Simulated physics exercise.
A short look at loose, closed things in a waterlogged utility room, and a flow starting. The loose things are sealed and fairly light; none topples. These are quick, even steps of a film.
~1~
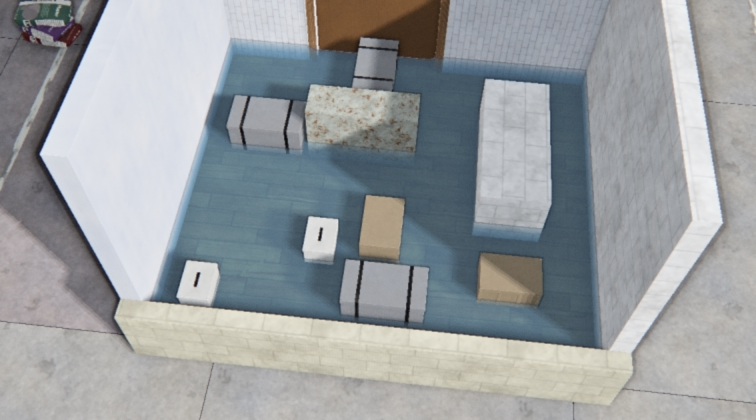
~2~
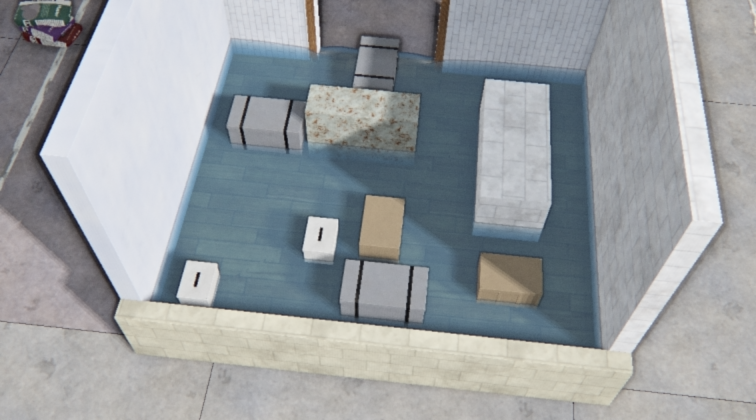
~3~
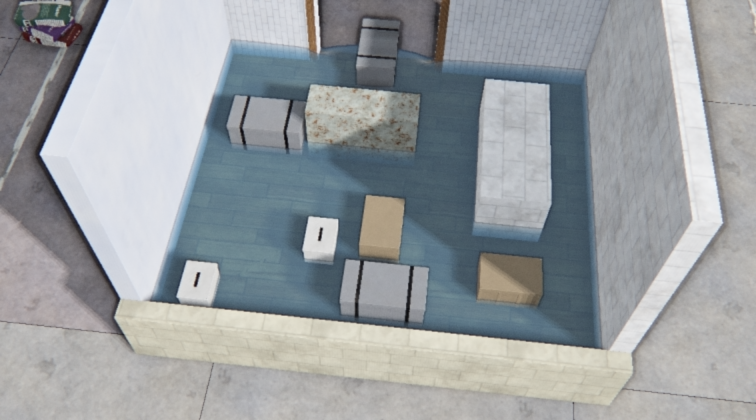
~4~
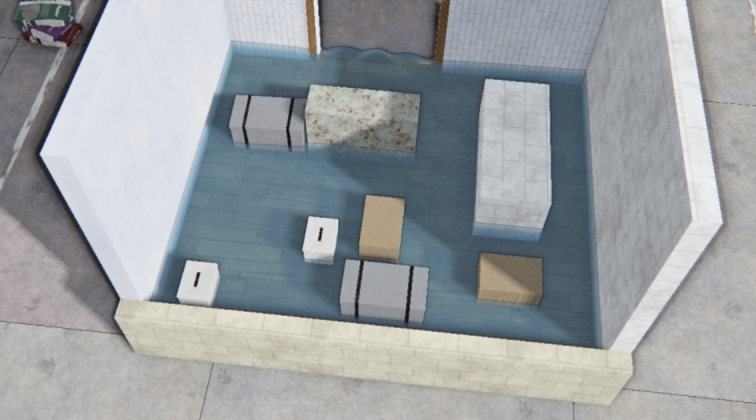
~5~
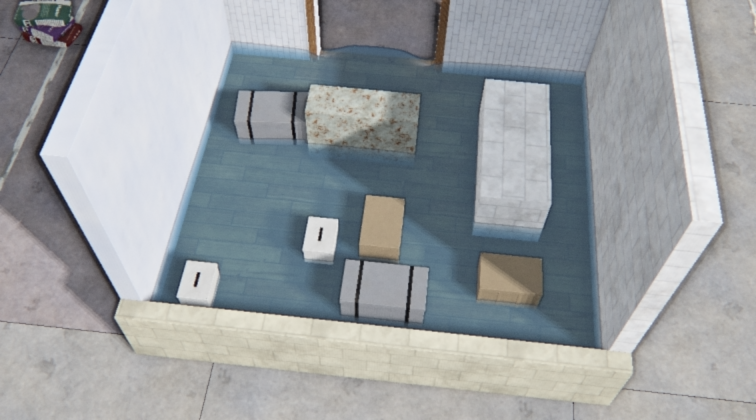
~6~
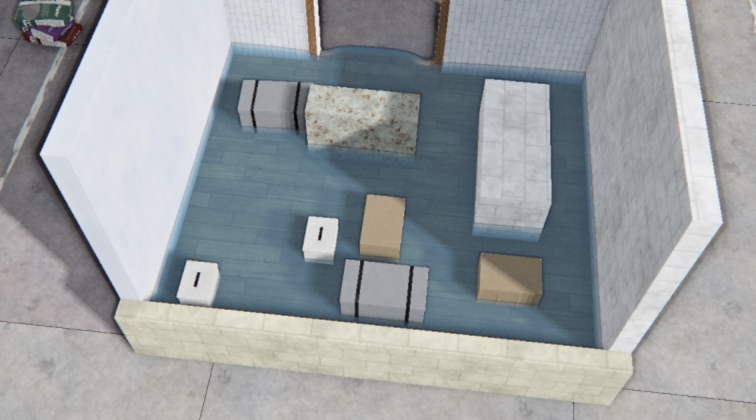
In a flooded utility room with a blue floor, the brown door opens and a gray strapped trunk drifts out through the doorway, then another trunk at the back left shifts slightly toward it while the other boxes barely move.
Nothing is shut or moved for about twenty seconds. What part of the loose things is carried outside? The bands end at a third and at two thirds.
Share: From one to two thirds.
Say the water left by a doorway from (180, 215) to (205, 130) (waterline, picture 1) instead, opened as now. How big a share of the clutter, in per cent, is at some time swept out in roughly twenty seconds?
About 70 per cent.
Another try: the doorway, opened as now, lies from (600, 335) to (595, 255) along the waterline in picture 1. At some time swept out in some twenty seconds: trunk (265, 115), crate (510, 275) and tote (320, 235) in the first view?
In turn: Kept in, through, kept in.
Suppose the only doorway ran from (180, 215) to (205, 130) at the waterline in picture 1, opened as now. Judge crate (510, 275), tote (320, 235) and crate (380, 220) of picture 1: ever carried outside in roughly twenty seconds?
In turn: No, gone, carried outside.
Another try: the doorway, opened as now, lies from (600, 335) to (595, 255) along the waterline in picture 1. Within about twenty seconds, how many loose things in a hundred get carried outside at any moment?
I make it 10 per cent.
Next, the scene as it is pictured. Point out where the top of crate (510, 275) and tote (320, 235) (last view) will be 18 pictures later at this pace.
Around (485, 253) and (299, 177).
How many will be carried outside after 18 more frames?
I count 2.
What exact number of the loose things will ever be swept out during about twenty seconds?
It comes to 3.
A moment on, 1 of 7 are out; 6 afloat.
Next, 2 of 7 are out; 5 afloat.
Later, 3 of 7 are out; 4 afloat.
In the end, 3 of 7 are out; 1 afloat.
